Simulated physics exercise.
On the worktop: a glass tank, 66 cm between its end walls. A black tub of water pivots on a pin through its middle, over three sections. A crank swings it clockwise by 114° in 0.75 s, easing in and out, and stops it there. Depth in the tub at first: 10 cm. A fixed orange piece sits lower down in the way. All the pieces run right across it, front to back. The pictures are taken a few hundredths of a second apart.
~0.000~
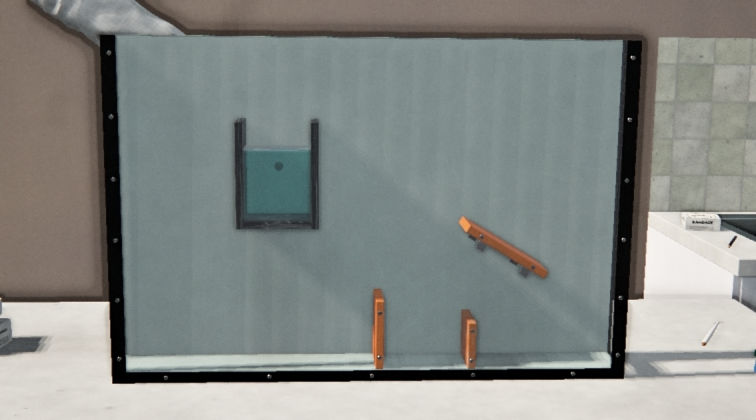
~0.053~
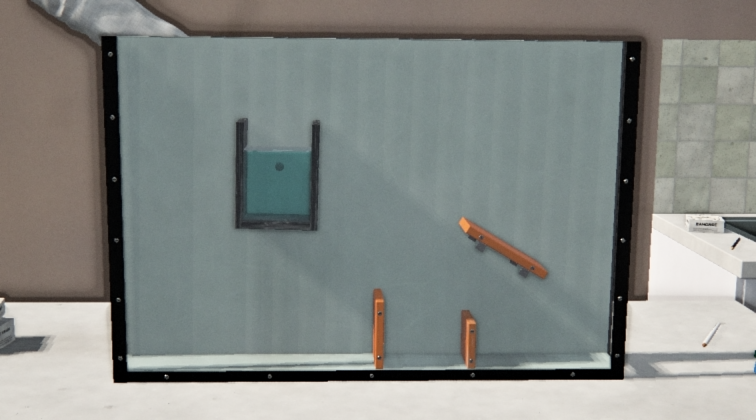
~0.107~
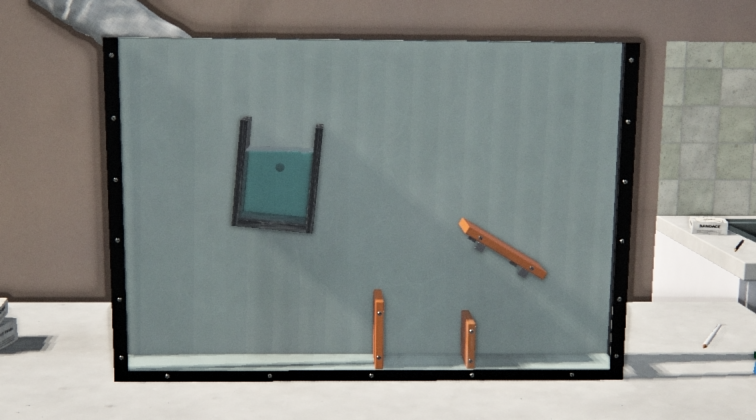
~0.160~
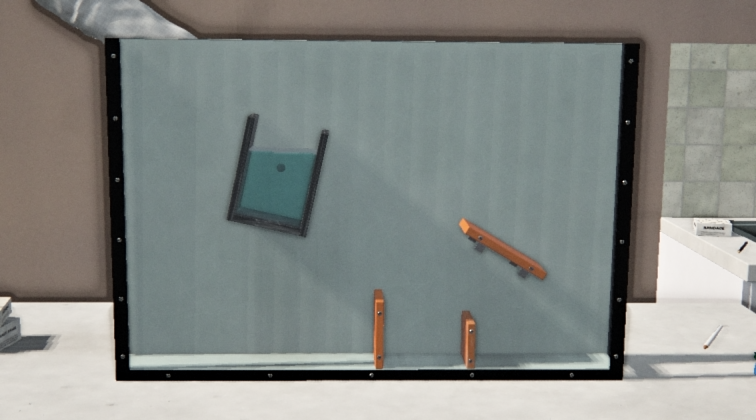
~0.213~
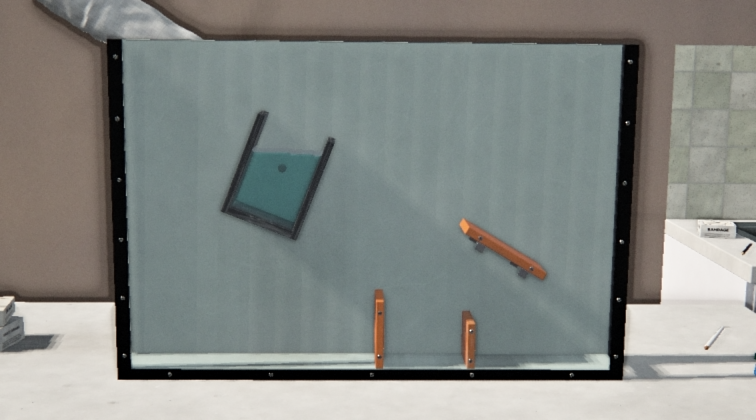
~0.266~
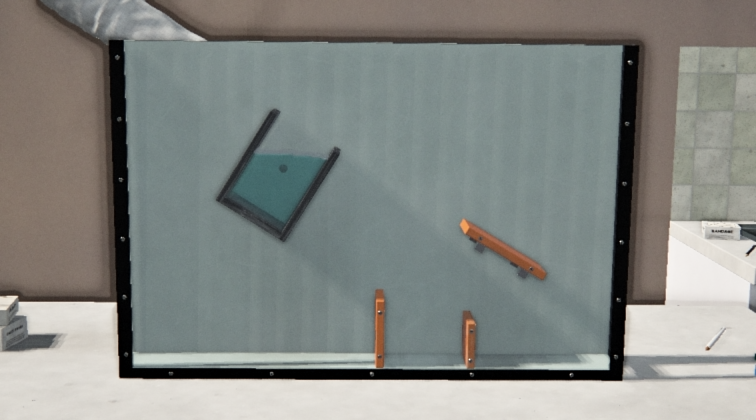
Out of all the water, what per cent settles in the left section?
Close to 60 per cent of it.
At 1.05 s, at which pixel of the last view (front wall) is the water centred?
At about (303, 346).
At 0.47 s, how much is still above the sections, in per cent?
About 100 per cent.
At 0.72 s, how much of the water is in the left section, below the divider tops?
About 16 per cent.
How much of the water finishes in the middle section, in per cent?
Near 38 in a hundred.
By 0.47 s the sections hold 0, 0 and 0 per cent, with 100 still above them.
By 0.72 s the sections hold 16, 29 and 0 per cent, with 55 still above them.
By 1.05 s the sections hold 52, 38 and 3 per cent, with 6 still above them.
At rest it is 58 per cent left, 38 middle, 4 right.
